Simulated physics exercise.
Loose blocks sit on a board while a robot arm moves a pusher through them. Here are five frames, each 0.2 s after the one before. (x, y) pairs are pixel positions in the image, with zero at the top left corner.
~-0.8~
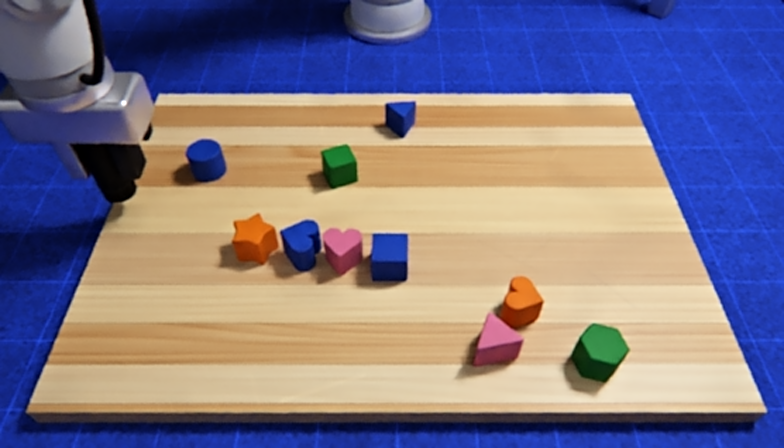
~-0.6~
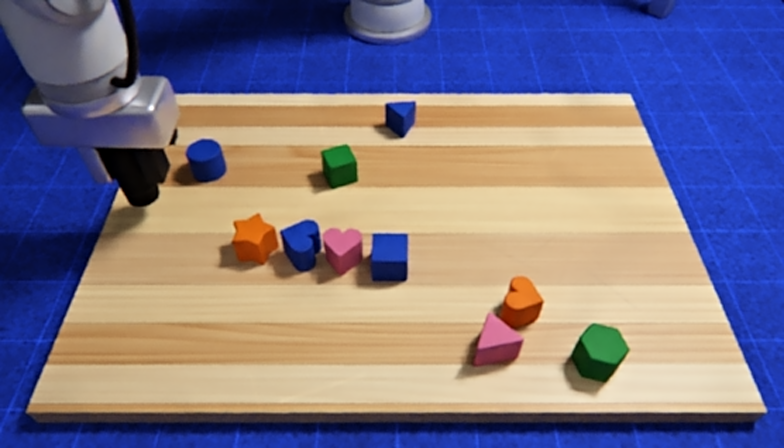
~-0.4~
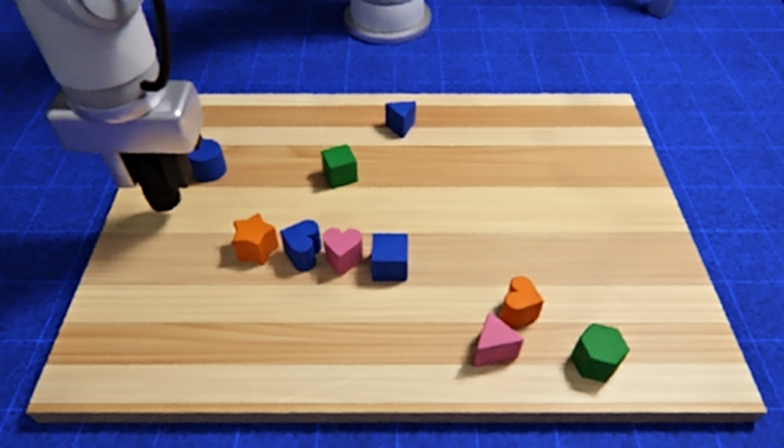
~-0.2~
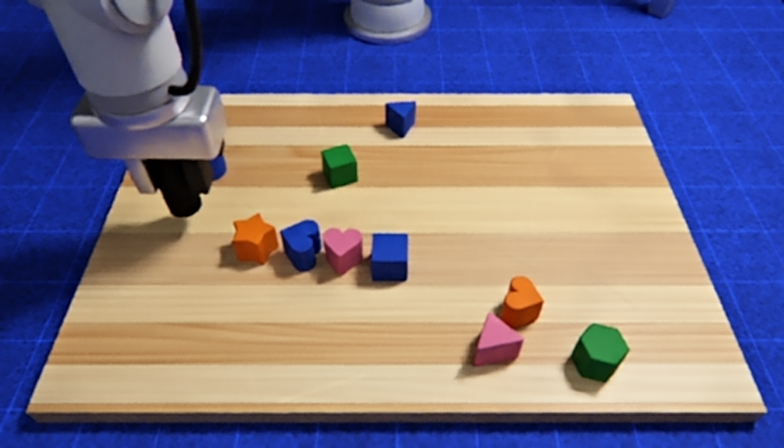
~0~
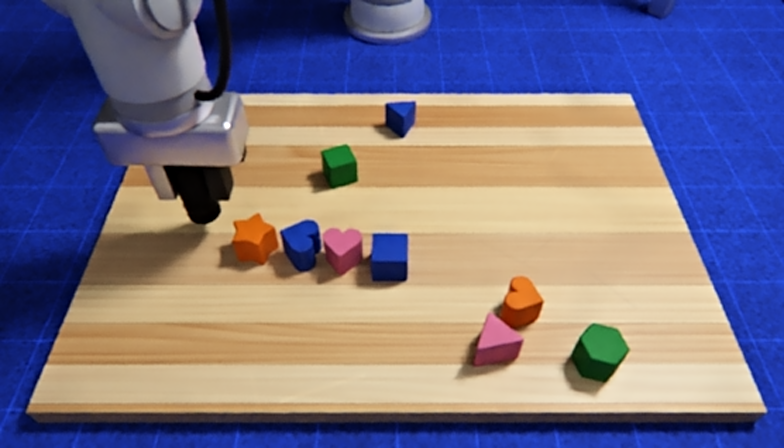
In this clip, a robot arm with a black-tipped pusher moves steadily right and slightly toward the viewer over a wooden board, passing in front of a blue cylinder and nearing an orange star, while the colourful blocks stay still.
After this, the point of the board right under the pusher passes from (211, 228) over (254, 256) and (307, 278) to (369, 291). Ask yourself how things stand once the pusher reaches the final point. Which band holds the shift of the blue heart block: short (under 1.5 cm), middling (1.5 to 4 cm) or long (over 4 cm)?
The displacement of the blue heart block is above 4 cm.
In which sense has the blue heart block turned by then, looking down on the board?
Its spin: Anticlockwise.
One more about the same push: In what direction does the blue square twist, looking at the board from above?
The sense of turning is clockwise.
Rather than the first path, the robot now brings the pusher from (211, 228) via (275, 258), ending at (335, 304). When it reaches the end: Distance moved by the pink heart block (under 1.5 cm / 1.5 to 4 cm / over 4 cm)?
The displacement of the pink heart block is 1.5-4 cm.
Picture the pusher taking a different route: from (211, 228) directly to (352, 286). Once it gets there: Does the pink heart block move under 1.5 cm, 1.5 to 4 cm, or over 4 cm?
I reckon it covers between 1.5 and 4 cm.
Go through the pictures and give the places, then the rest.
The first picture shows lower end of the pusher (121, 193), tops of blocks, orange star-shaped block (251, 228), blue heart block (300, 234), pink heart block (342, 239), blue square (390, 246).
The second picture shows pusher (144, 197), blocks as before.
The third picture shows pusher (166, 201), blocks as before.
The fourth picture shows pusher (186, 207), blocks as before.
The fifth picture shows pusher (205, 213), orange star-shaped block (251, 228), blue heart block (300, 234), pink heart block (342, 239), blue square (390, 246).
What follows on the original path. One third of the way, pusher (250, 242); orange star-shaped block (278, 247), turned 25° clockwise; blue heart block (318, 243), turned 55° anticlockwise; pink heart block (352, 237).
Two thirds of the way, pusher (305, 263); orange star-shaped block (332, 273), turned 40° clockwise; blue heart block (371, 266), turned 80° anticlockwise; pink heart block (365, 236), turned 20° anticlockwise; blue square (396, 244), turned 20° clockwise.
At the end, pusher (368, 277); orange star-shaped block (395, 289), turned 45° clockwise; blue heart block (436, 282), turned 85° anticlockwise; pink heart block (365, 236), turned 25° anticlockwise; blue square (397, 243), turned 20° clockwise.
